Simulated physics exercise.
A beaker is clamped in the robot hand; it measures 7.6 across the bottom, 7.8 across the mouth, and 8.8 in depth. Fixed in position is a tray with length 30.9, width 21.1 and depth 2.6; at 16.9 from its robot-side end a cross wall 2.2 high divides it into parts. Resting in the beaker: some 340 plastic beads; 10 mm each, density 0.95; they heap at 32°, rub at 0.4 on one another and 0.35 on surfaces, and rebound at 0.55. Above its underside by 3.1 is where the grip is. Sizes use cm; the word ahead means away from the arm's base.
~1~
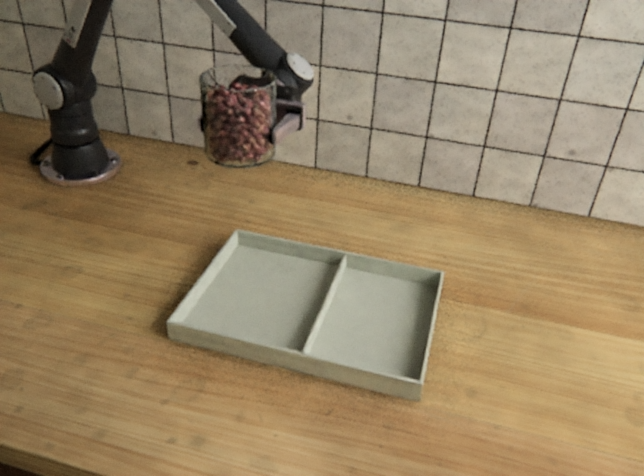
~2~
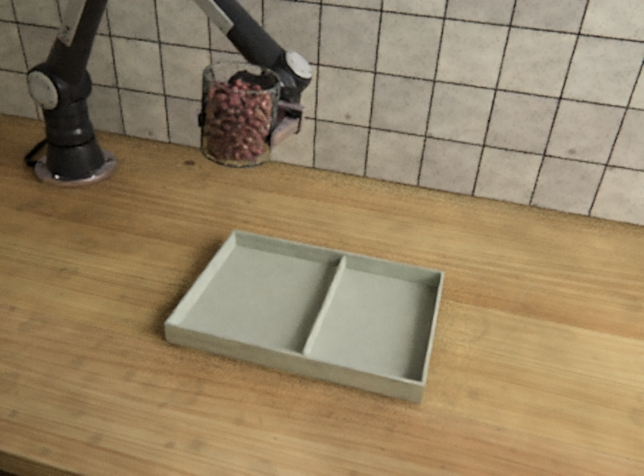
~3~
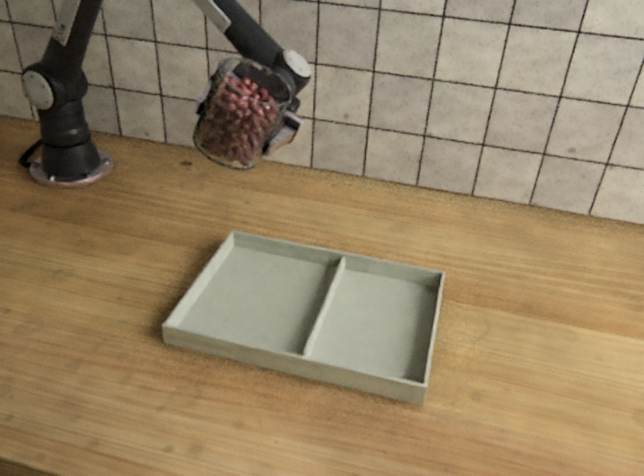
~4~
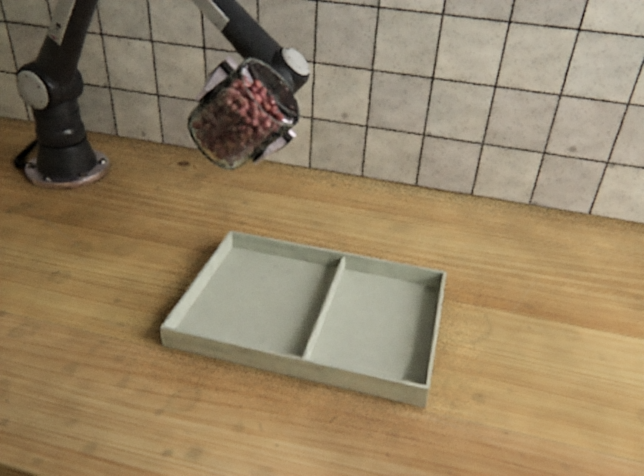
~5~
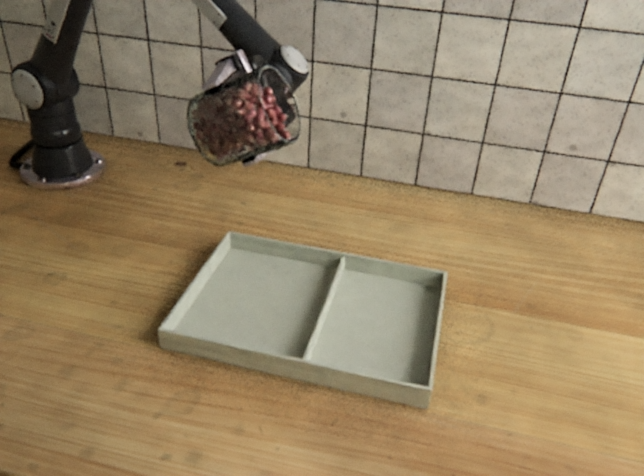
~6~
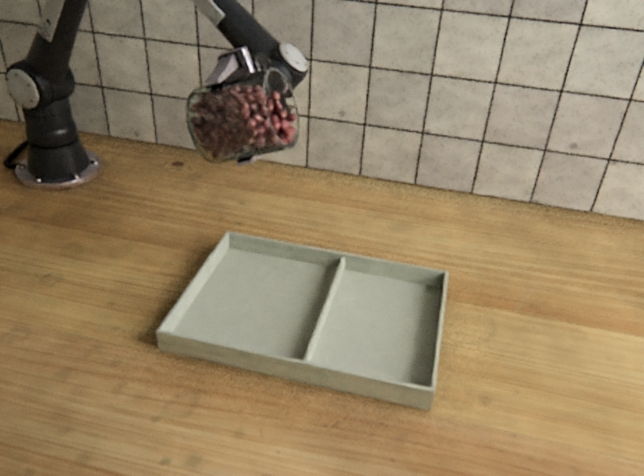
A robot arm steadily tilts a clear beaker of red beads beyond a divided tray.
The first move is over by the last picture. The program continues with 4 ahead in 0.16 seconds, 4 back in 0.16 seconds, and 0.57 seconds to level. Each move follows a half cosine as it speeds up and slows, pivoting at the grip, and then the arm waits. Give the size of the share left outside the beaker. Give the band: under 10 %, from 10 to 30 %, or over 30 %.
The share falls between 10 and 30 %.
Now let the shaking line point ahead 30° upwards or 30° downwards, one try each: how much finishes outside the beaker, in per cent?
Near 20 and 10 percent respectively.
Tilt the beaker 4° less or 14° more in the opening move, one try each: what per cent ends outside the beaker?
Roughly 15 per cent on the first try and 45 per cent on the second.
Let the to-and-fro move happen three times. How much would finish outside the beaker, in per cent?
I'd expect close to 40 per cent then.
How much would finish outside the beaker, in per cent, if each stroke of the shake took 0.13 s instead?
About 30 per cent, then.
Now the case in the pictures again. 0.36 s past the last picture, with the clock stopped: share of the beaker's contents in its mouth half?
45 %.
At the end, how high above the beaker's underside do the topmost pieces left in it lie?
I'd say near 7.5 cm from the bottom.
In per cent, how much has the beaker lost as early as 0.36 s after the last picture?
I'd say some 15 percent.
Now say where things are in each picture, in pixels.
The first picture shows beaker middle at (240, 117), level; upper third of the load around (239, 104), from x 210 to 270, top at y 85; 337 in the beaker.
The second picture shows beaker middle at (239, 116), tilted 7° forward; upper third of the load around (238, 102), from x 205 to 270, top at y 85.
The third picture shows beaker middle at (241, 116), tilted 24° forward; upper third of the load around (237, 102), from x 200 to 275, top at y 80.
The fourth picture shows beaker middle at (243, 117), tilted 45° forward; upper third of the load around (238, 102), from x 200 to 280, top at y 80.
The fifth picture shows beaker middle at (244, 119), tilted 62° forward; upper third of the load around (238, 103), from x 195 to 285, top at y 85.
The sixth picture shows beaker middle at (243, 118), tilted 69° forward; upper third of the load around (236, 103), from x 195 to 290, top at y 85; 337 in the beaker.
Then, 0.36 s after the last picture, tilted 68° forward, highest piece 27 above the table; 279 in the beaker, 9 in the far-side part, 49 in flight or on a rim.
Then, 0.71 s after the last picture, tilted 15° forward, highest piece 30 above the table; 276 in the beaker, 34 in the far-side part, 22 in the robot-side part, 4 on the table or floor, 1 in flight or on a rim.
Then, 1.09 s after the last picture, level, highest piece 29 above the table; 276 in the beaker, 35 in the far-side part, 22 in the robot-side part, 4 on the table or floor.
Then, 2.14 s after the last picture, level, highest piece 29 above the table; 276 in the beaker, 35 in the far-side part, 22 in the robot-side part, 4 on the table or floor.
Final count, 276 in the beaker, 35 in the far-side part, 22 in the robot-side part, 4 on the table or floor. That is 18 % outside the beaker.
